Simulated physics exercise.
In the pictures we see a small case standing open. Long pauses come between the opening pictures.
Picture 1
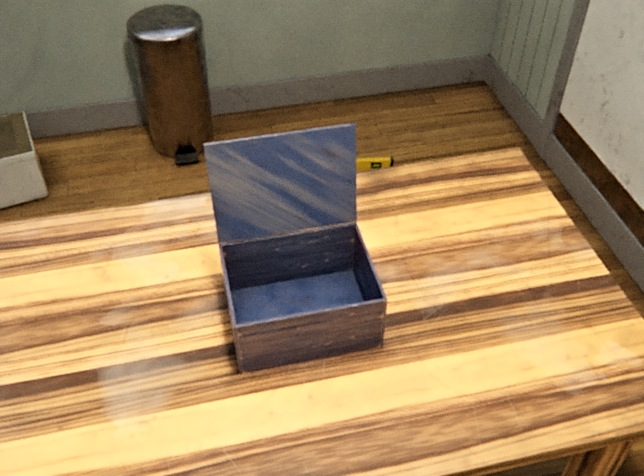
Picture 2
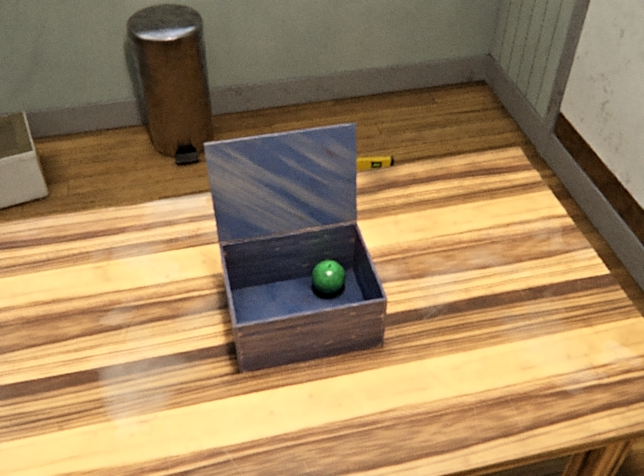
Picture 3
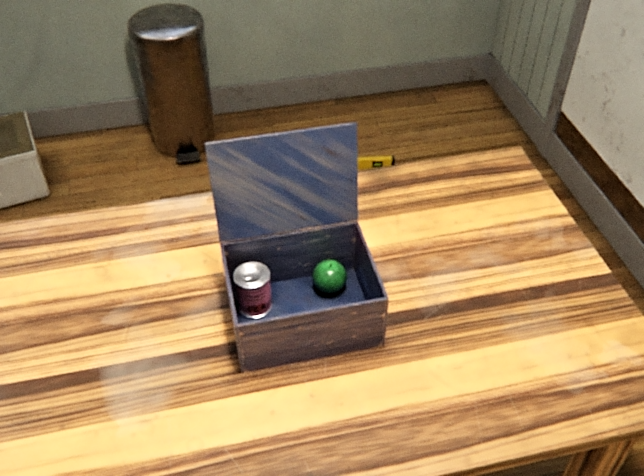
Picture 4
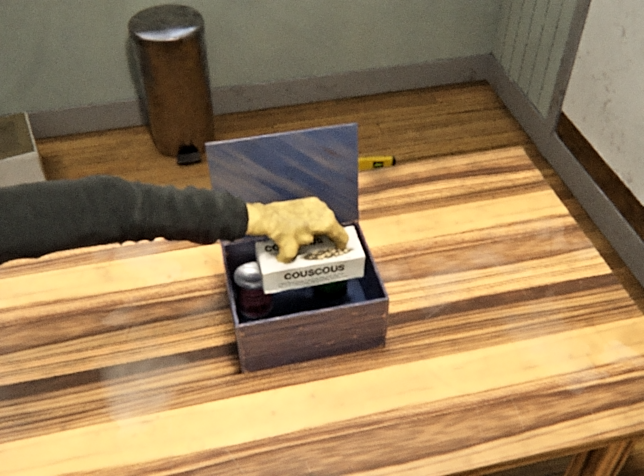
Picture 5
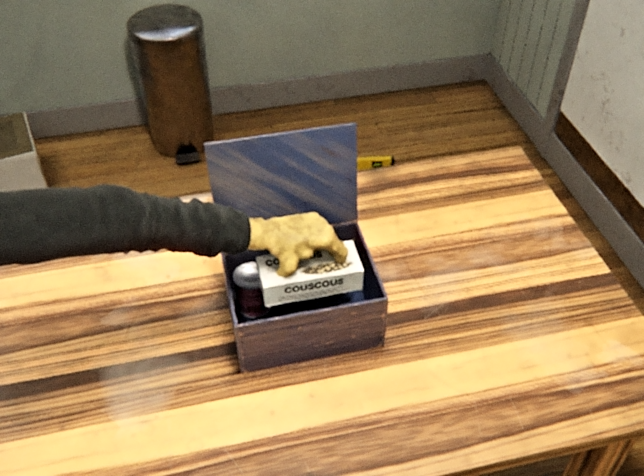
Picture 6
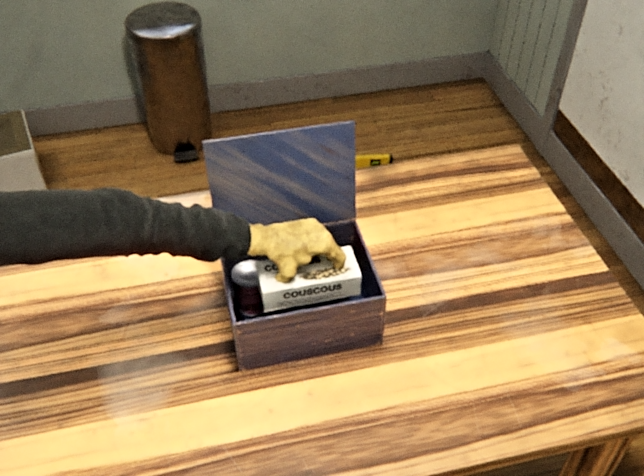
To begin with, an open blue case stands empty on a striped wooden table, then a green ball appears inside at the right, followed by a pink tin at the left. A yellow-gloved hand reaches in from the left and lowers a white couscous carton into the case beside the tin.
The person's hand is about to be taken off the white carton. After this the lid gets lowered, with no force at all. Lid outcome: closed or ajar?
Closed.
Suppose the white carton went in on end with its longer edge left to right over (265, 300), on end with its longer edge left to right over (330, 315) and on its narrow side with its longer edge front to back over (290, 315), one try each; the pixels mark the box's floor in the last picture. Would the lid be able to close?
First try: It comes fully down; second try: It gets propped open; third try: It comes fully down.
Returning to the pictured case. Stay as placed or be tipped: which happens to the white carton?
Simply put, the white carton gets tilted.
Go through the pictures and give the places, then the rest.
In the first picture, the last thing is not in view yet.
In the second picture, the last thing is not in view yet.
In the third picture, the last thing is not in view yet; pink tin (253, 290).
In the fourth picture, coming down; white carton (310, 260); pink tin (254, 290).
In the fifth picture, coming down; white carton (310, 273); pink tin (253, 290).
In the sixth picture, in place under the hand; white carton (308, 278); pink tin (251, 288).
Then, 1.10 s later than the last frame, lid starting down; white carton on its side near (311, 327).
Then, 1.80 s later than the last frame, lid 41° above the rim; white carton on its side near (311, 327).
When it is over, lid shut; lying over in the box, white carton; the other 2 as before. End places, in pixels of the last picture, white carton near (311, 327).
